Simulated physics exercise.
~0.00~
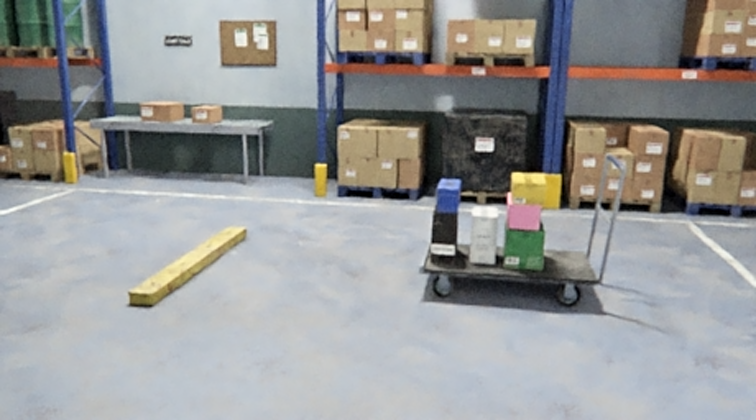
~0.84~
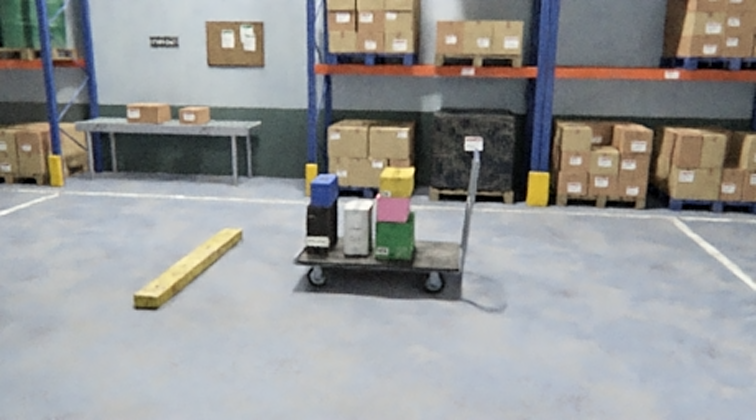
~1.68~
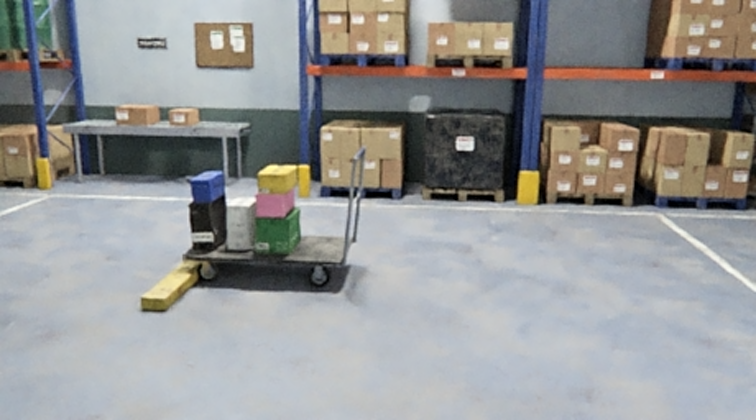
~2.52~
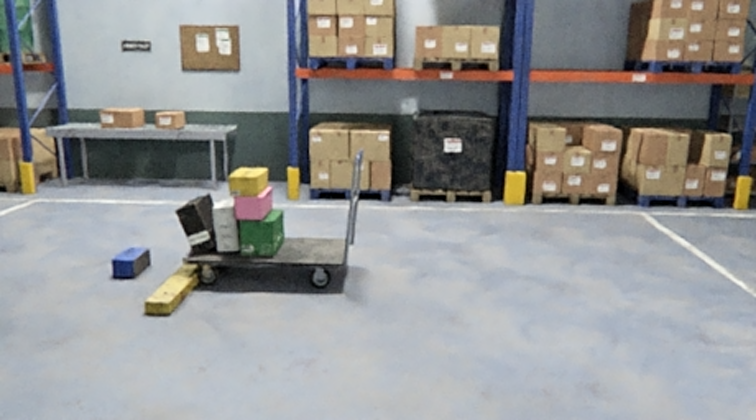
Warehouse floor with a loaded trolley rolling left into a yellow kerb, the blue box tumbling off while the black box tilts.
